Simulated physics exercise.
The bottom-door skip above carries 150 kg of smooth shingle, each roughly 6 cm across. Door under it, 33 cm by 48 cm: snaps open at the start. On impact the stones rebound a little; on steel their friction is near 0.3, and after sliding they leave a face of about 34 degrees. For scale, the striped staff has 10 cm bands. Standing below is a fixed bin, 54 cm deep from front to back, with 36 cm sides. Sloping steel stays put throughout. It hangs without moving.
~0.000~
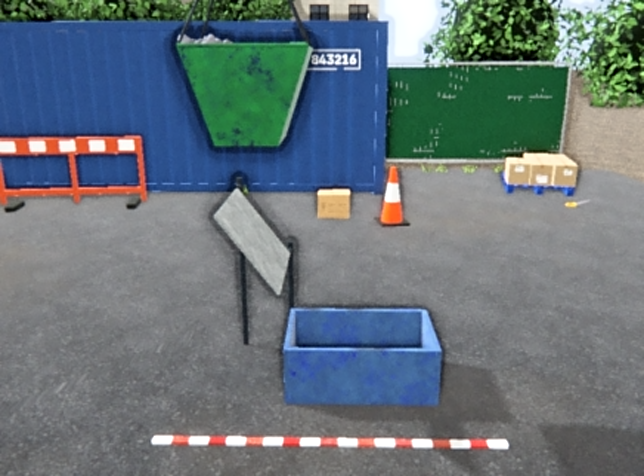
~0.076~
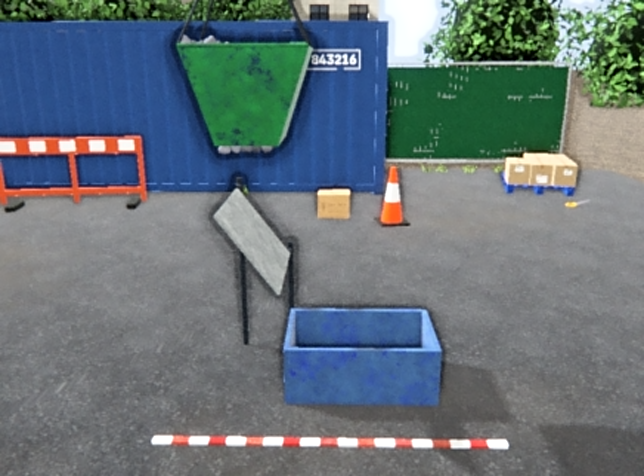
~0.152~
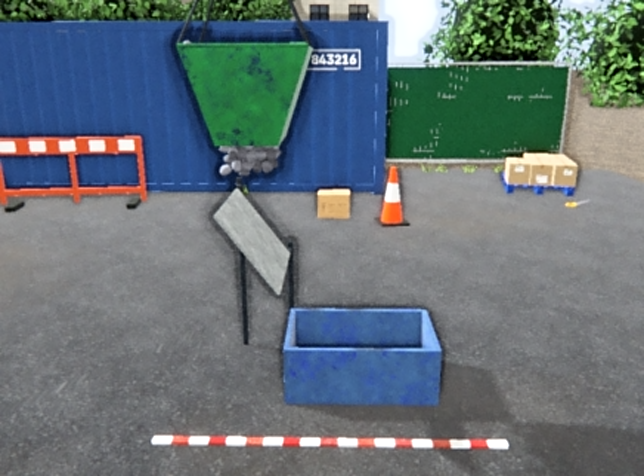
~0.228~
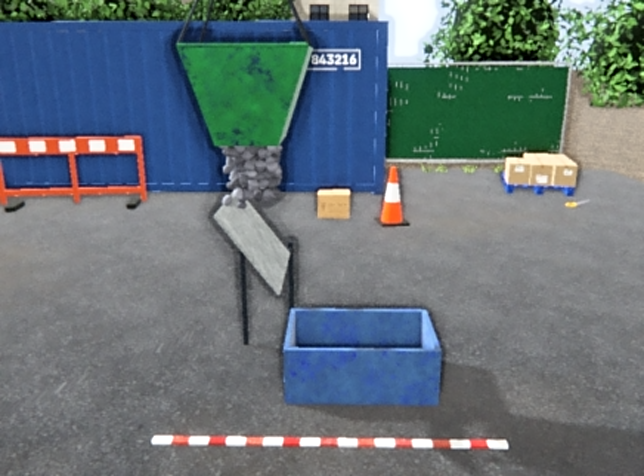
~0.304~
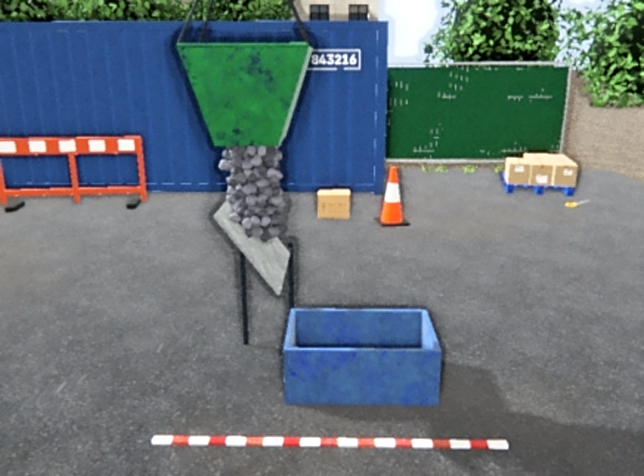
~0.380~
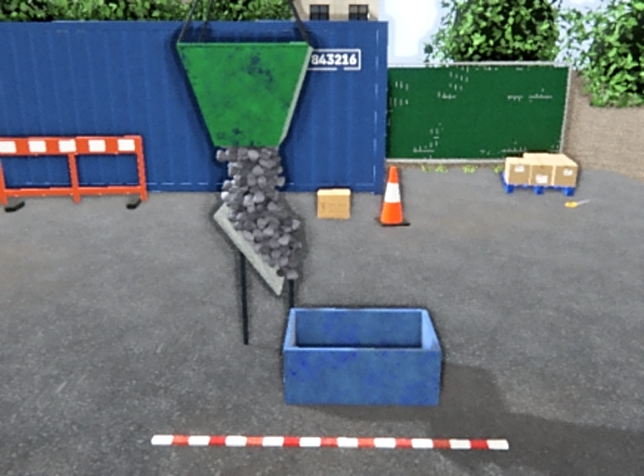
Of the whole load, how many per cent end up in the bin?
Some 72 per cent of it.
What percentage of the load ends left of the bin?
About 0 per cent.
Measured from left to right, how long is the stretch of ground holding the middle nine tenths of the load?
90 cm.
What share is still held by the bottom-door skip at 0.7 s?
Some 0 per cent is still held.
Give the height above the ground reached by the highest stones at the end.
26 cm.
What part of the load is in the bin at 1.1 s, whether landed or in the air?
Roughly 70 percent by that time.
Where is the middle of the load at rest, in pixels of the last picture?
(372, 366).
After 0.7 s, 0 % in the bottom-door skip, 25 % on the steel, 9 % falling or lying left of the bin, 49 % falling or lying in the bin, 17 % falling or lying beside or right of the bin; the stones farthest right are at (411, 371).
After 1.1 s, 0 % in the bottom-door skip, 1 % falling or lying left of the bin, 72 % falling or lying in the bin, 28 % falling or lying beside or right of the bin; the stones farthest right are at (479, 405).
After 1.7 s, 0 % in the bottom-door skip, 1 % falling or lying left of the bin, 72 % falling or lying in the bin, 27 % falling or lying beside or right of the bin; the stones farthest right are at (601, 444).
After 2.6 s, 0 % in the bottom-door skip, 1 % falling or lying left of the bin, 72 % falling or lying in the bin, 27 % falling or lying beside or right of the bin.
After 4.5 s, 0 % in the bottom-door skip, 1 % left of the bin, 72 % in the bin, 27 % beside or right of the bin.
